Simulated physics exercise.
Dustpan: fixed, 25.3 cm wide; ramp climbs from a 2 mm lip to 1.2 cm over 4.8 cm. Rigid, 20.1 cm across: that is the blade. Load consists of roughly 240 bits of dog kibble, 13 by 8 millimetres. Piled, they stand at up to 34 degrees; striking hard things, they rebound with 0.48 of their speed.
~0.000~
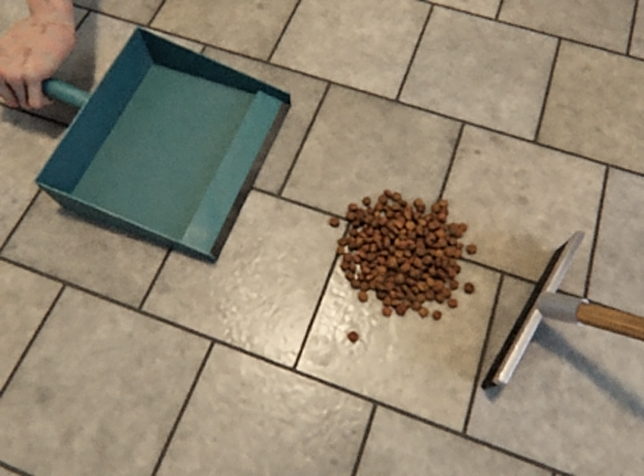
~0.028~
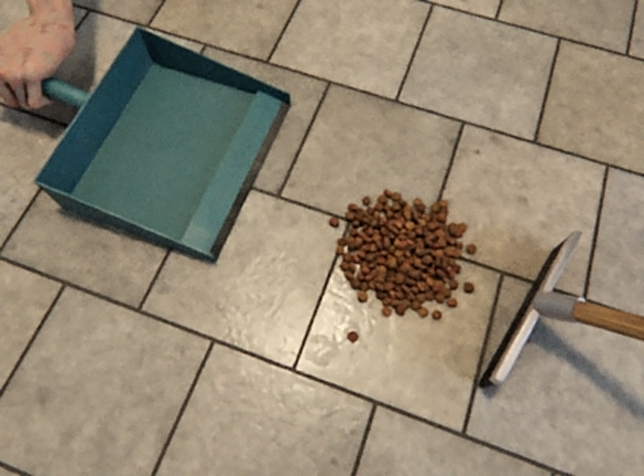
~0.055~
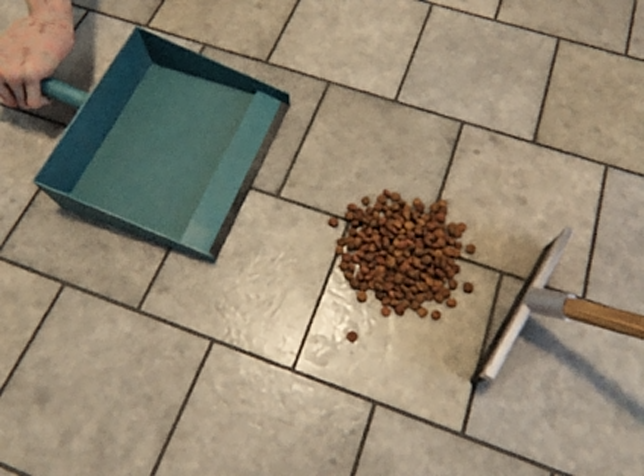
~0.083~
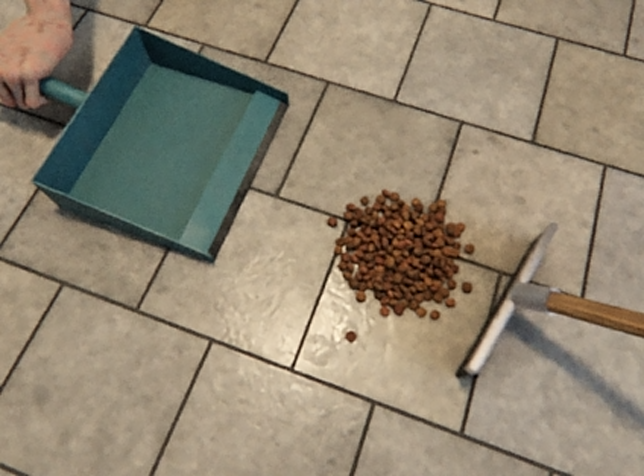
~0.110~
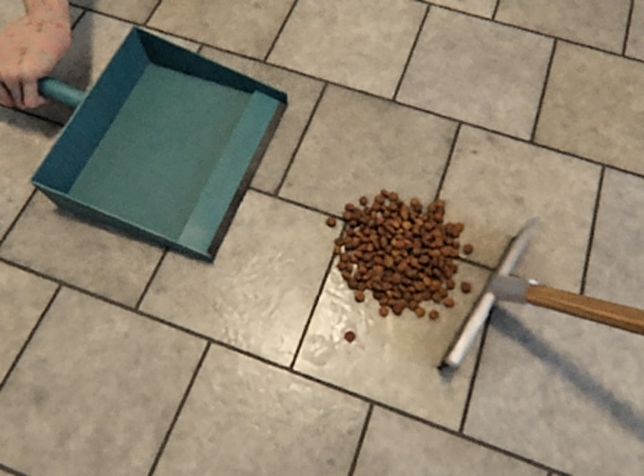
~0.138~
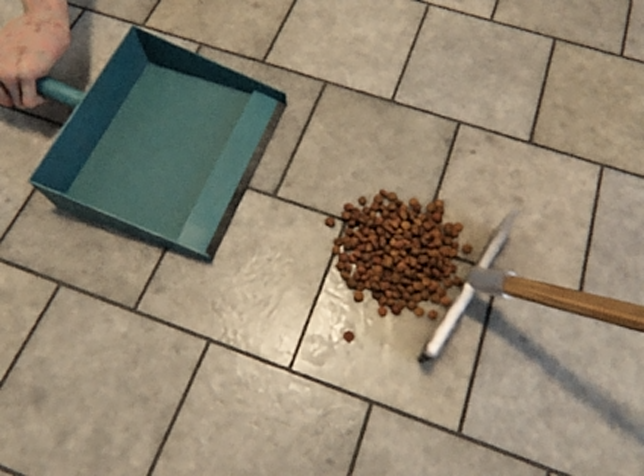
On a gray tiled floor, a wooden-handled blade slides left to the edge of a kibble pile.
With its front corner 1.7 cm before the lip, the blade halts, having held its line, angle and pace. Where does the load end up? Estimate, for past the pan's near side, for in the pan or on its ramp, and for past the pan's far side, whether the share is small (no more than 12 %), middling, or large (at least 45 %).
Estimate - near side: Small, pan: Middling, far side: Small.
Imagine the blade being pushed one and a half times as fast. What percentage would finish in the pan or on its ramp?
I'd guess it lands at about 50 per cent.
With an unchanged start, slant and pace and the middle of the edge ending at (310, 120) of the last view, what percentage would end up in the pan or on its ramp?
Share caught: Approx. 25 %.
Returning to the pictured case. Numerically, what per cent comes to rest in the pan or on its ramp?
About 25 per cent.
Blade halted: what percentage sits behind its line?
Estimate: About 10 %.
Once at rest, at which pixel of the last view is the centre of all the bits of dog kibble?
I'd put it at about (262, 181).
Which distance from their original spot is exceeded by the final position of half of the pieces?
That distance is close to 20 cm.
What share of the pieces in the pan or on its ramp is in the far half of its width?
Estimate: Close to 20 %.
Then, at 0.31 s, middle of the blade 16 cm from the lip; 0 % over the lip, far side 0 %, near side 0 %.
Then, at 0.42 s, middle of the blade 8 cm from the lip; 0 % over the lip, far side 0 %, near side 0 %.
Then, at 0.66 s, middle of the blade 4 cm from the lip; 25 % over the lip, far side 0 %, near side 0 %.
By 1.1 s all is still; near side 5 %, pan 25 %, far side 0 %, in front of the lip or behind the blade 75 %.
